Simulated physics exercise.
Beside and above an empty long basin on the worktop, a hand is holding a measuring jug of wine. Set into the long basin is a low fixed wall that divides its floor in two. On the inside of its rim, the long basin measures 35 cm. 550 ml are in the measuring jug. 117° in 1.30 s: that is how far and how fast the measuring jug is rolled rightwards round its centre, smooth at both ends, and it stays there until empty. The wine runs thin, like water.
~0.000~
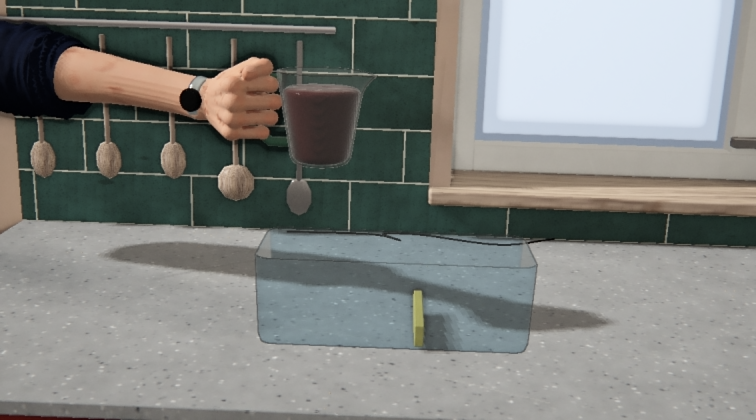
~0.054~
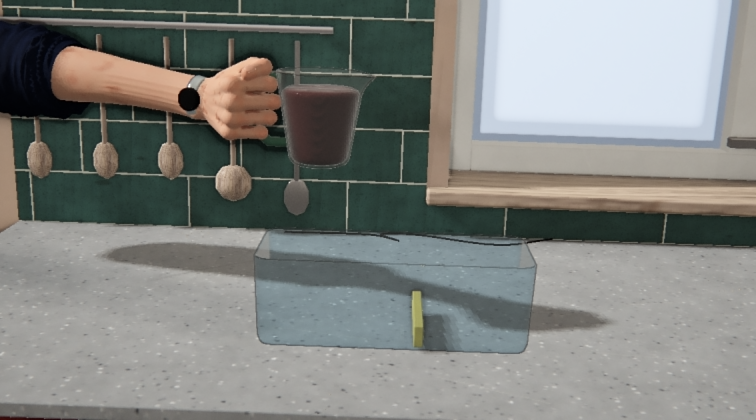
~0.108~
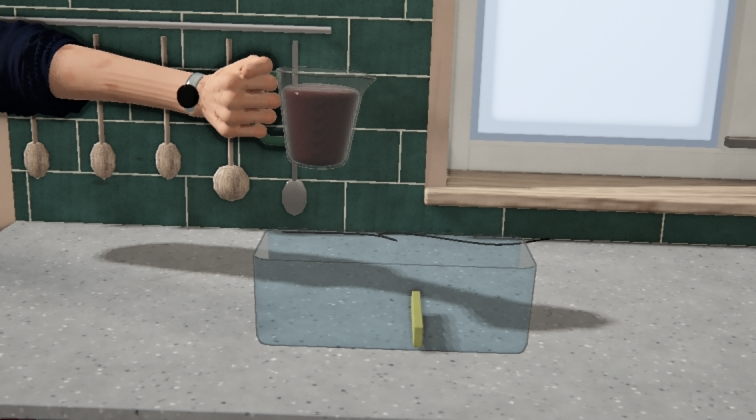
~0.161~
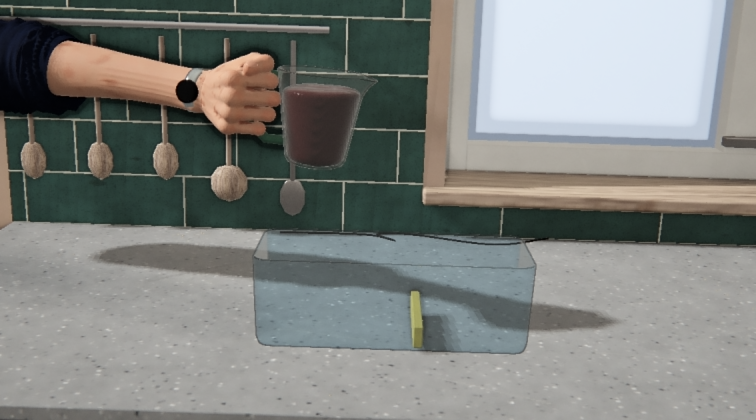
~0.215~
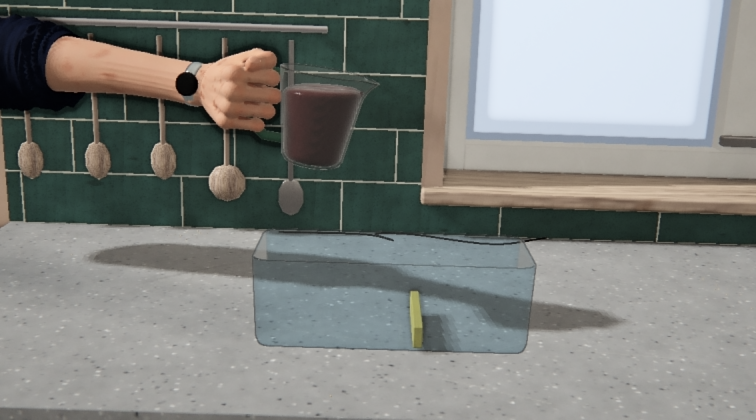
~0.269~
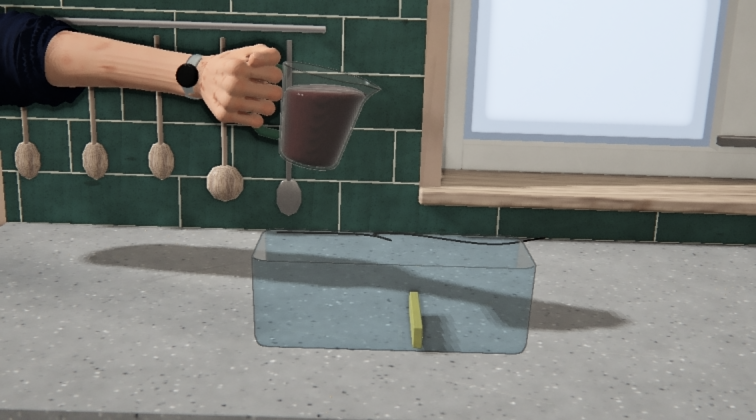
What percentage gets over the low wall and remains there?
60 %.
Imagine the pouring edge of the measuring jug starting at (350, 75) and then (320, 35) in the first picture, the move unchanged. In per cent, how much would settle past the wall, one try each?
Near 20 in a hundred on the first go and near 10 in a hundred on the second.
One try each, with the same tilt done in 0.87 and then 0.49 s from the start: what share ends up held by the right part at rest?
45 and 30 %.
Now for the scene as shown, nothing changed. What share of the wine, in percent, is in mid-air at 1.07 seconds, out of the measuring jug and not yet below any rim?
About 18 percent.
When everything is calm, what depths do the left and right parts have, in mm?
8 mm left, 18 mm right.
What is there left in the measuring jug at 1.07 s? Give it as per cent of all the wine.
About 10 per cent.
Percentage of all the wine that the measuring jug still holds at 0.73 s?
I'd put it near 72 percent.
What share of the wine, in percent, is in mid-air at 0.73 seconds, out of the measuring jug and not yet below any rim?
Near 22 per cent at that time.
Then, 0.73 s in, the tilt is 69° and 72 per cent is still to pour, 0 is left of the wall and 6 right of it.
Then, 1.07 s in, the tilt is 108° and 10 per cent is still to pour, 16 is left of the wall and 57 right of it.
Then, 1.42 s in, the tilt is 117° and 0 per cent is still to pour, 36 is left of the wall and 63 right of it.
Then, 1.80 s in, the tilt is 117° and 0 per cent is still to pour, 39 is left of the wall and 60 right of it.
Finally, 39 per cent lies left of the wall, 60 right of it and 1 outside.
